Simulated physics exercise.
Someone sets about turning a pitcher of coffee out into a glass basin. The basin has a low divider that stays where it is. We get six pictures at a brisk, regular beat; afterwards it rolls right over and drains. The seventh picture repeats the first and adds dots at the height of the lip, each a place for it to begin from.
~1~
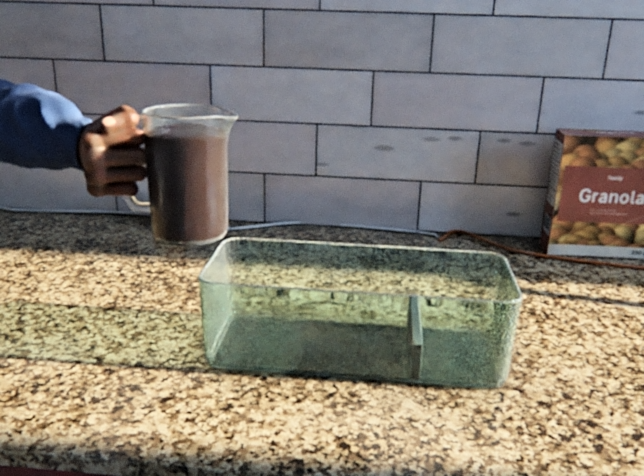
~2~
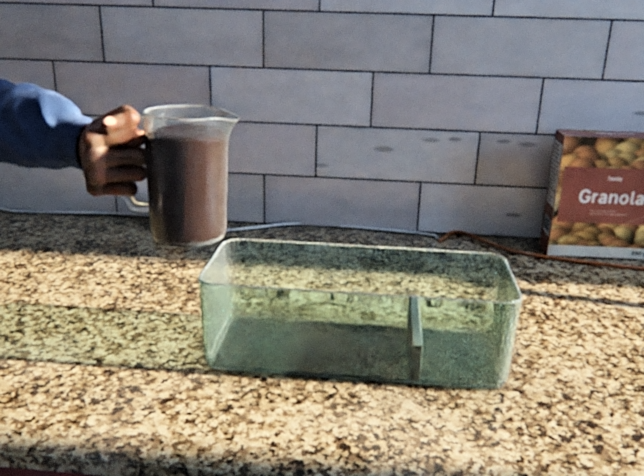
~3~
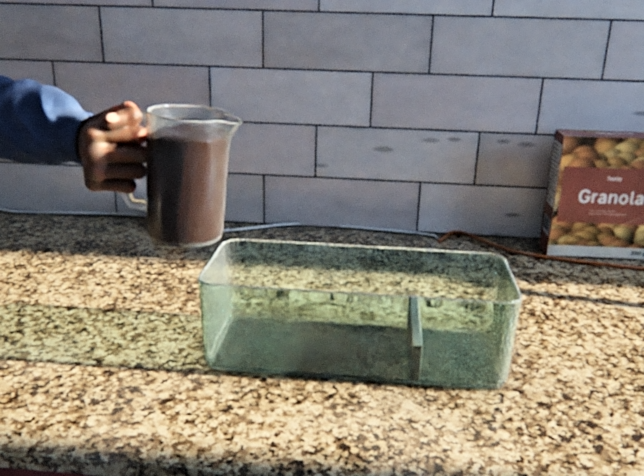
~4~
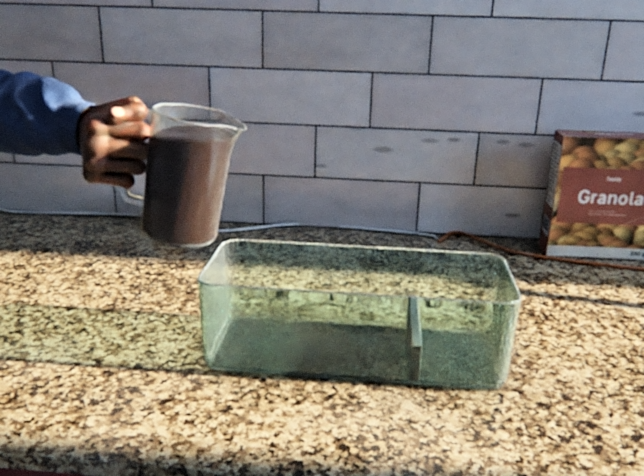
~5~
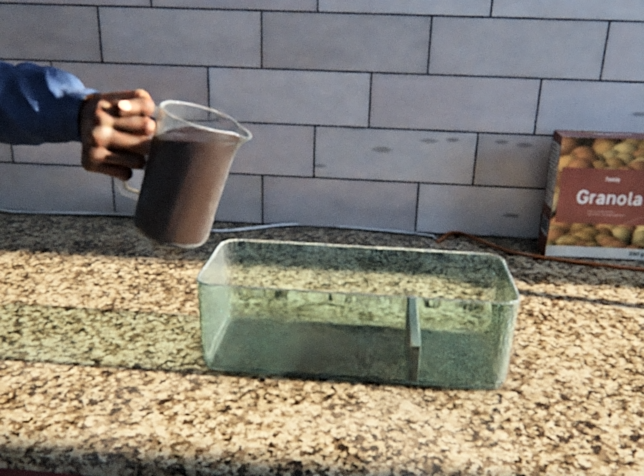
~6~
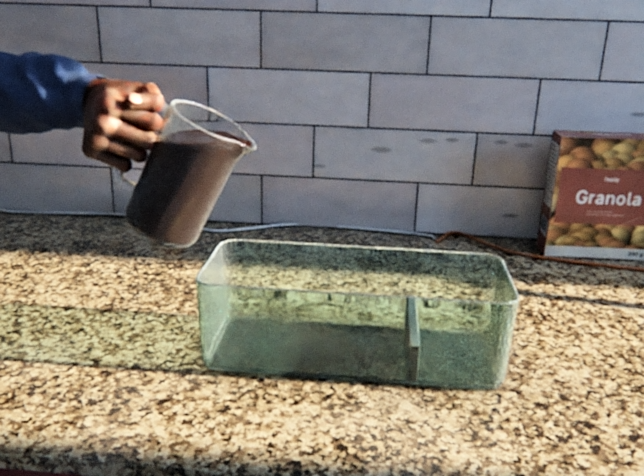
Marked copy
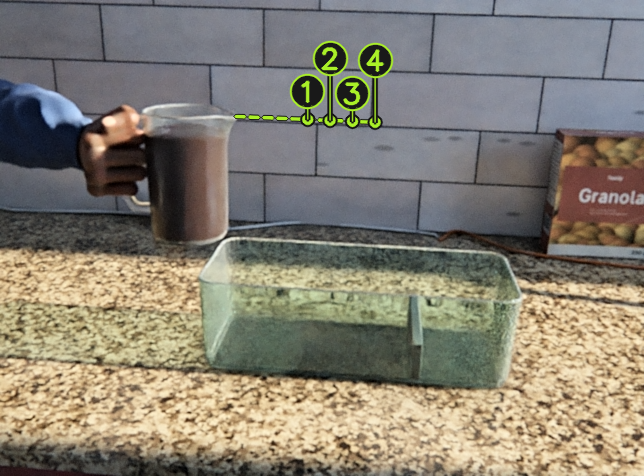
Hand holding a glass pitcher of dark brown liquid, gradually tilting it rightward above a clear divided basin on a speckled countertop.
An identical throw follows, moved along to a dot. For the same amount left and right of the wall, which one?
3 beats the others.
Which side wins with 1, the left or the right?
The left side.
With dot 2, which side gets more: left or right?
The left one.
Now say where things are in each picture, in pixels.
In the first frame, upright, lip at (236, 116); basin from (206, 362) to (506, 384); top of the wall at (416, 316); nothing has left yet.
In the second frame, upright, lip at (237, 118); nothing has left yet.
In the third frame, tipped about 5°, lip at (240, 122); nothing has left yet.
In the fourth frame, tipped about 10°, lip at (245, 128); nothing has left yet.
In the fifth frame, tipped about 17°, lip at (250, 136); nothing has left yet.
In the sixth frame, tipped about 26°, lip at (255, 148); nothing has left yet.
On the marked copy, 1 at (307, 119); 2 at (330, 120); 3 at (352, 121); 4 at (375, 122).
With 1, about 94 % ends left of the wall and 4 % right of it.
With 2, about 94 % ends left of the wall and 5 % right of it.
With 3, about 46 % ends left of the wall and 54 % right of it.
With 4, about 10 % ends left of the wall and 89 % right of it.
